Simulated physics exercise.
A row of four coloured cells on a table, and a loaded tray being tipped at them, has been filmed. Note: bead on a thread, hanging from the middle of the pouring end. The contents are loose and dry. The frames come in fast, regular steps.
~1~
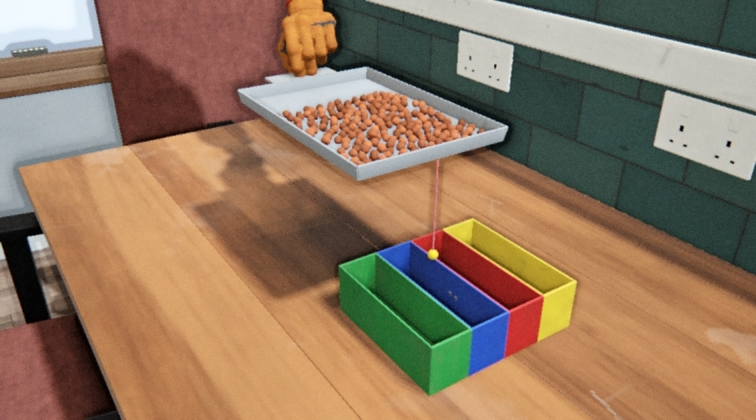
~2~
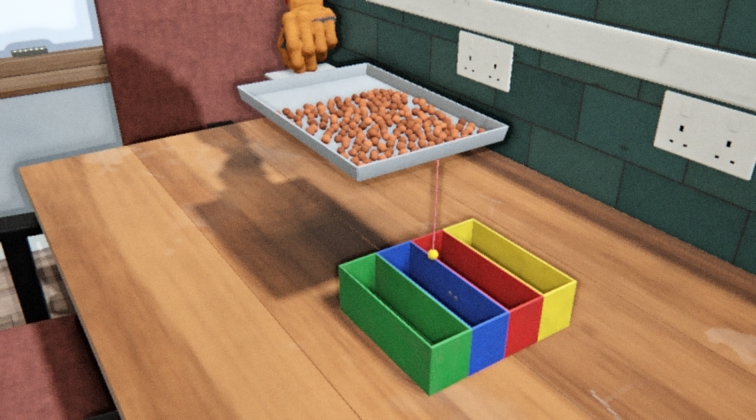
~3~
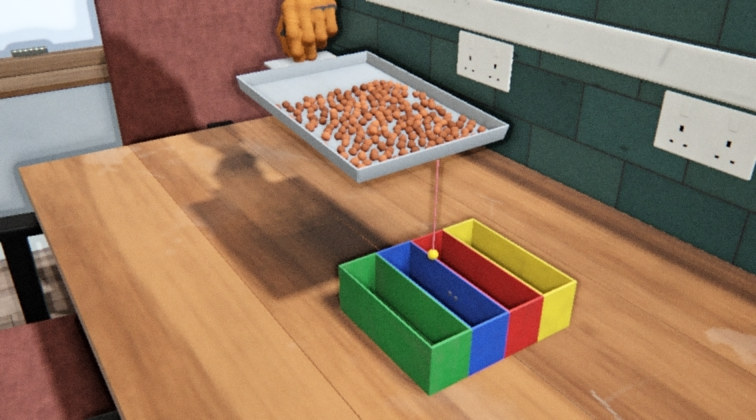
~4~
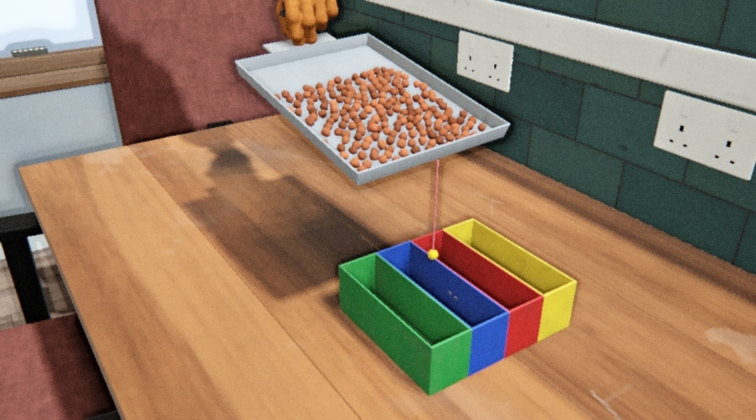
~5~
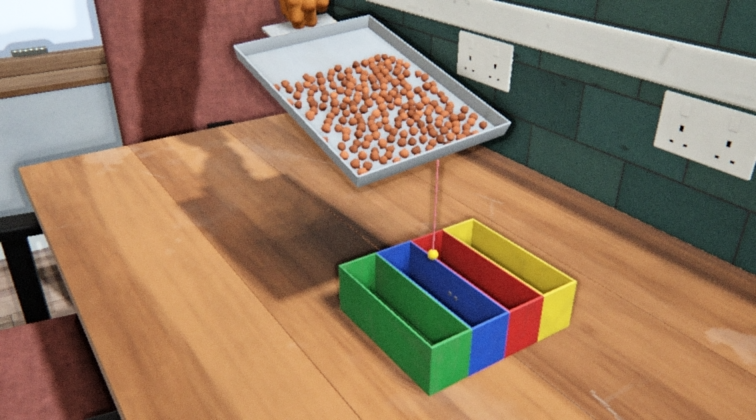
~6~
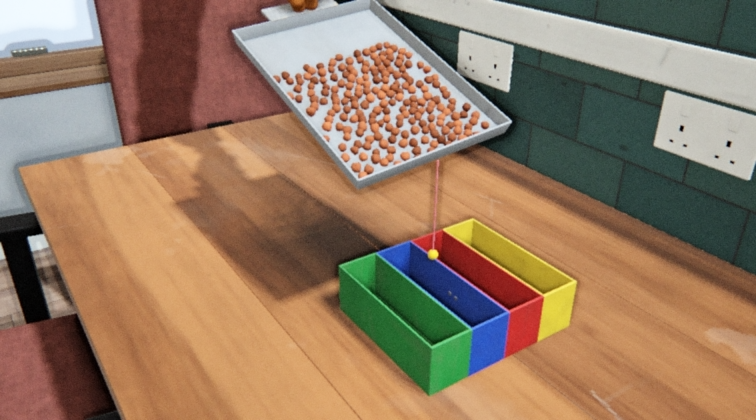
An orange hand, seen from above at an angle, is at the far edge of a grey tray loaded with round brown pellets, over a wooden table by a green tiled wall. Below, green, blue, red and yellow cells sit in a row, left to right, with a yellow bead hanging on a thread above them. The tray's far side rises steadily, its near left corner lowest, while the view stays still.
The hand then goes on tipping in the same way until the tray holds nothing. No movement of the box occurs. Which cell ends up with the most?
The green cell.
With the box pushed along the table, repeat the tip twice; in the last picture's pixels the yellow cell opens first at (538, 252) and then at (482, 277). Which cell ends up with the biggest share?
Case 1 - that green cell; case 2 - the cell in blue.
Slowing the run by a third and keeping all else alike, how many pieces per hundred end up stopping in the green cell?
Estimated share: Some 40%.
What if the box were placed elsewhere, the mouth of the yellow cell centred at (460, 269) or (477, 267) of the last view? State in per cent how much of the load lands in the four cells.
You'd see roughly 100 per cent first and roughly 100 per cent second.
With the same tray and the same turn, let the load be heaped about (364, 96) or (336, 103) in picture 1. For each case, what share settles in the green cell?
It would be about 30 per cent for the first and about 50 per cent for the second.
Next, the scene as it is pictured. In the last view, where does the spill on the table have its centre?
Check roughly (357, 371) and you'll find the middle.
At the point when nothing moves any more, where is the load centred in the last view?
The centre comes to rest close to (417, 348).
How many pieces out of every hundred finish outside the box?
About 30 per cent.
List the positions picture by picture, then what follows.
In the first picture, corners of the pouring end at (358, 165) and (504, 126), level; middle of the load at (381, 126), clay pellets; bead on its thread at (433, 255); green cell at (450, 358); blue cell at (488, 340); red cell at (524, 323); yellow cell at (557, 307).
In the second picture, corners of the pouring end at (358, 166) and (504, 126), level; middle of the load at (381, 124).
In the third picture, corners of the pouring end at (359, 168) and (505, 125), tipped barely, lowest at the left corner; middle of the load at (381, 120).
In the fourth picture, corners of the pouring end at (359, 171) and (506, 123), tipped a little, lowest at the left corner; middle of the load at (382, 114).
In the fifth picture, corners of the pouring end at (359, 174) and (507, 122), tipped clearly, lowest at the left corner; middle of the load at (382, 108).
In the sixth picture, corners of the pouring end at (359, 177) and (508, 121), tipped clearly, lowest at the left corner; middle of the load at (384, 104); green cell at (450, 358); blue cell at (488, 340); red cell at (524, 323); yellow cell at (557, 307).
Soon, tray tipped steeply; all on the tray.
A while on, tray tipped past a quarter turn; nearly all on the tray; a stray few in the green cell; a small part falling or outside the box.
Towards the end, tray tipped past a quarter turn; about half in the green cell; about a quarter in the blue cell; a small part in the red cell; about a quarter falling or outside the box.
Finally, tray tipped past a quarter turn; about half in the green cell; about a quarter in the blue cell; a small part in the red cell; none in the yellow cell; about a quarter outside the box.
